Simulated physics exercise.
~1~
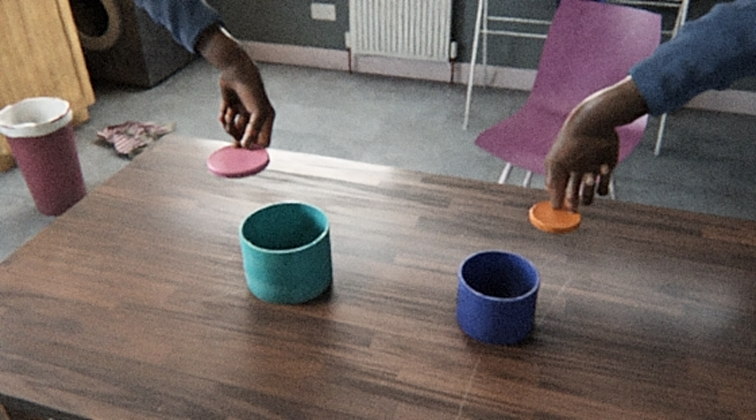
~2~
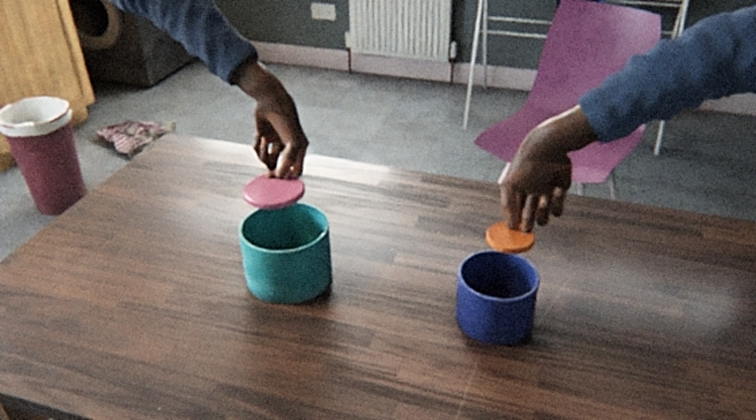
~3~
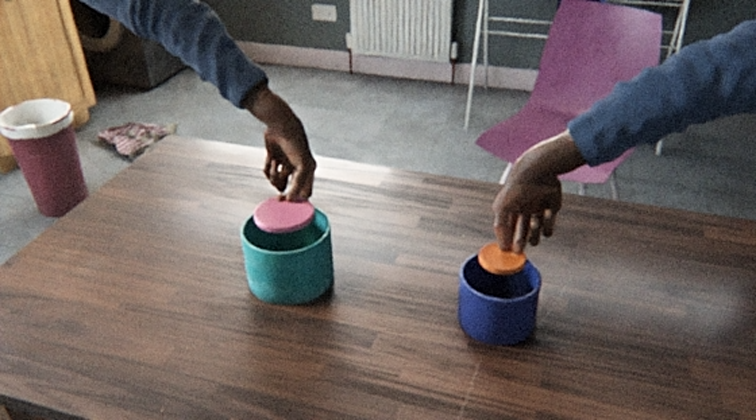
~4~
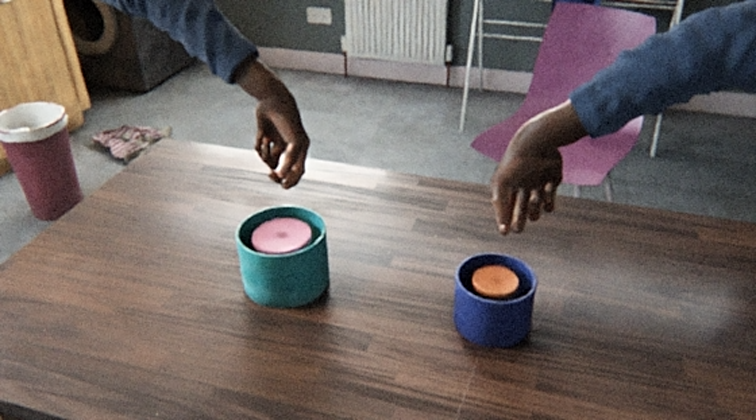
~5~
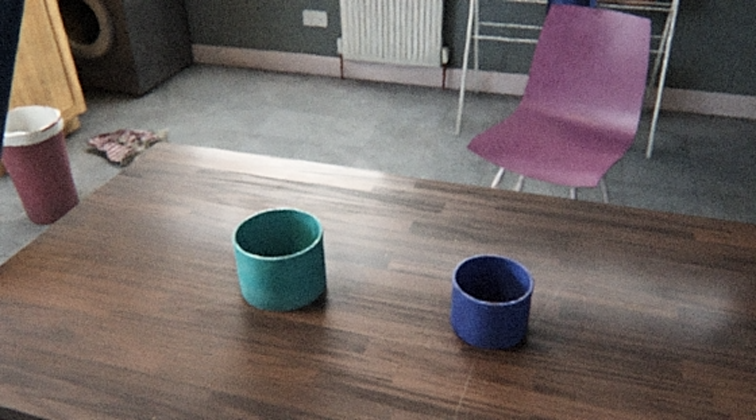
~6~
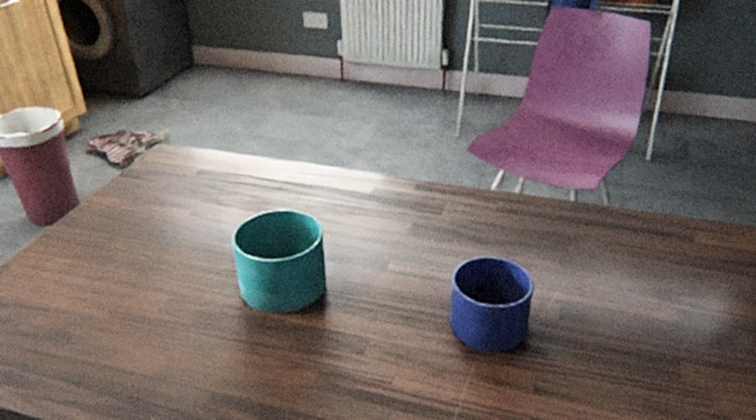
Two hands lowered a pink disc over a teal pot and an orange disc over a smaller blue one, then let go and drew back as both discs dropped inside, leaving the open pots standing on the wooden table with neither disc showing.
